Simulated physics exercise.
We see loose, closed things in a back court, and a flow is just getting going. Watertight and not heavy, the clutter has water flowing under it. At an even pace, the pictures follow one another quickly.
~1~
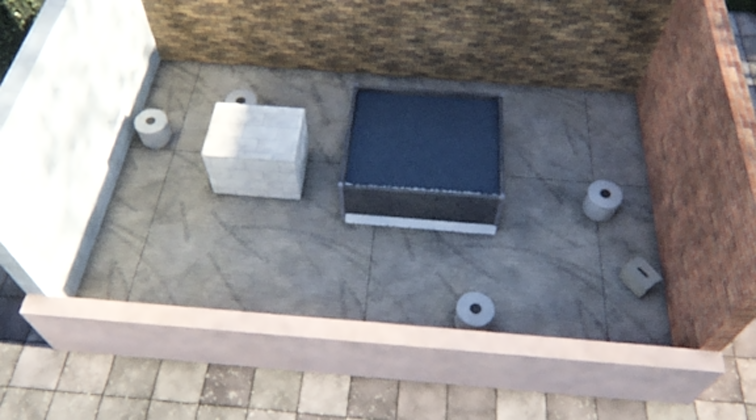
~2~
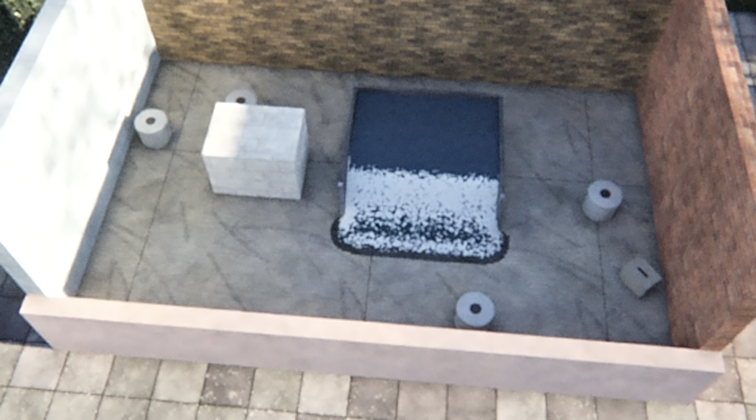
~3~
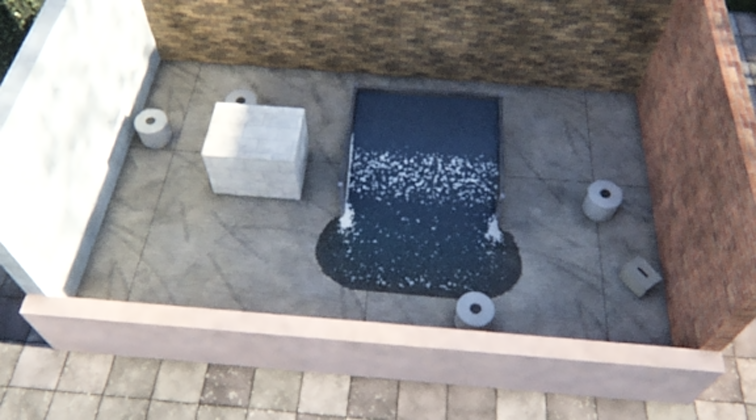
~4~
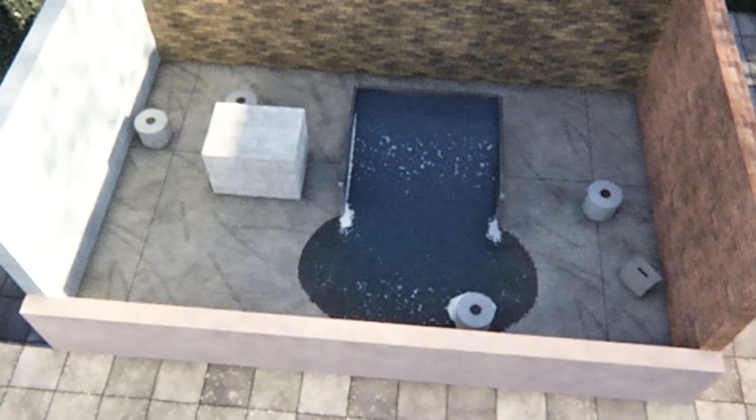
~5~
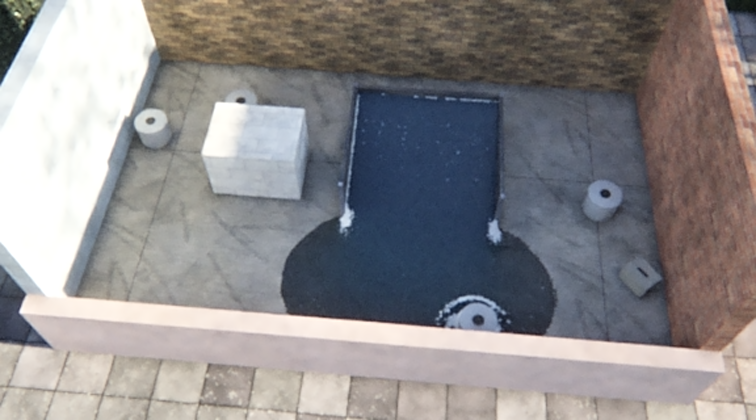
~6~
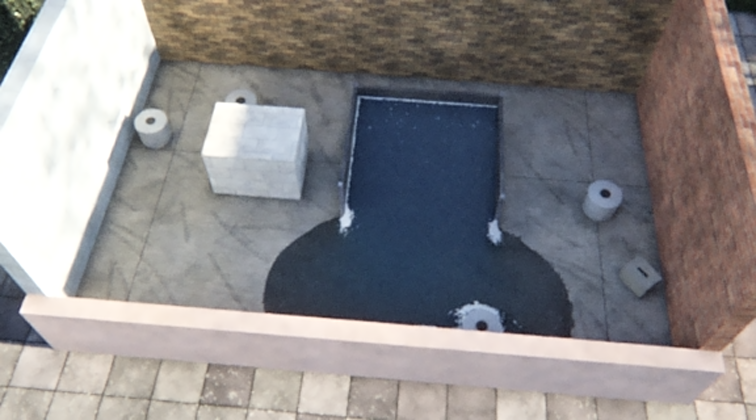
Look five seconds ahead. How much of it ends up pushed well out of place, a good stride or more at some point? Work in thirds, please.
My answer: Two thirds or above.
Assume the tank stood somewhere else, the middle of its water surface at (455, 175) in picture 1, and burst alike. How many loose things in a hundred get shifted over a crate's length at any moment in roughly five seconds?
About 80 per cent.
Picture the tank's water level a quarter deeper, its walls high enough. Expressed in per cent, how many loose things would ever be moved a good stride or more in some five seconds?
I reckon 80 per cent of the loose things.
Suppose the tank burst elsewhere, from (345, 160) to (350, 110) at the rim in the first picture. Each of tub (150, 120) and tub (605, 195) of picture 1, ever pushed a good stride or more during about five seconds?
One by one - carried at least that far and never got there.
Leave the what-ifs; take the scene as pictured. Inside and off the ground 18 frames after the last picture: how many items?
0.
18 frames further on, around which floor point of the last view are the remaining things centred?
Average floor point: Approx. (425, 153).
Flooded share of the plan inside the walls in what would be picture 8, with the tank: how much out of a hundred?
30 in a hundred, roughly.
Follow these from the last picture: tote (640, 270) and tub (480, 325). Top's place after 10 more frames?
About (624, 247), then about (657, 286).
A moment on, 0 of 5 are well off their spots; 1 afloat.
Next, 1 of 5 are well off their spots; 1 afloat.
Later, 3 of 5 are well off their spots; 0 afloat.
In the end, 4 of 5 are well off their spots, and 4 have been at some point; 1 afloat.
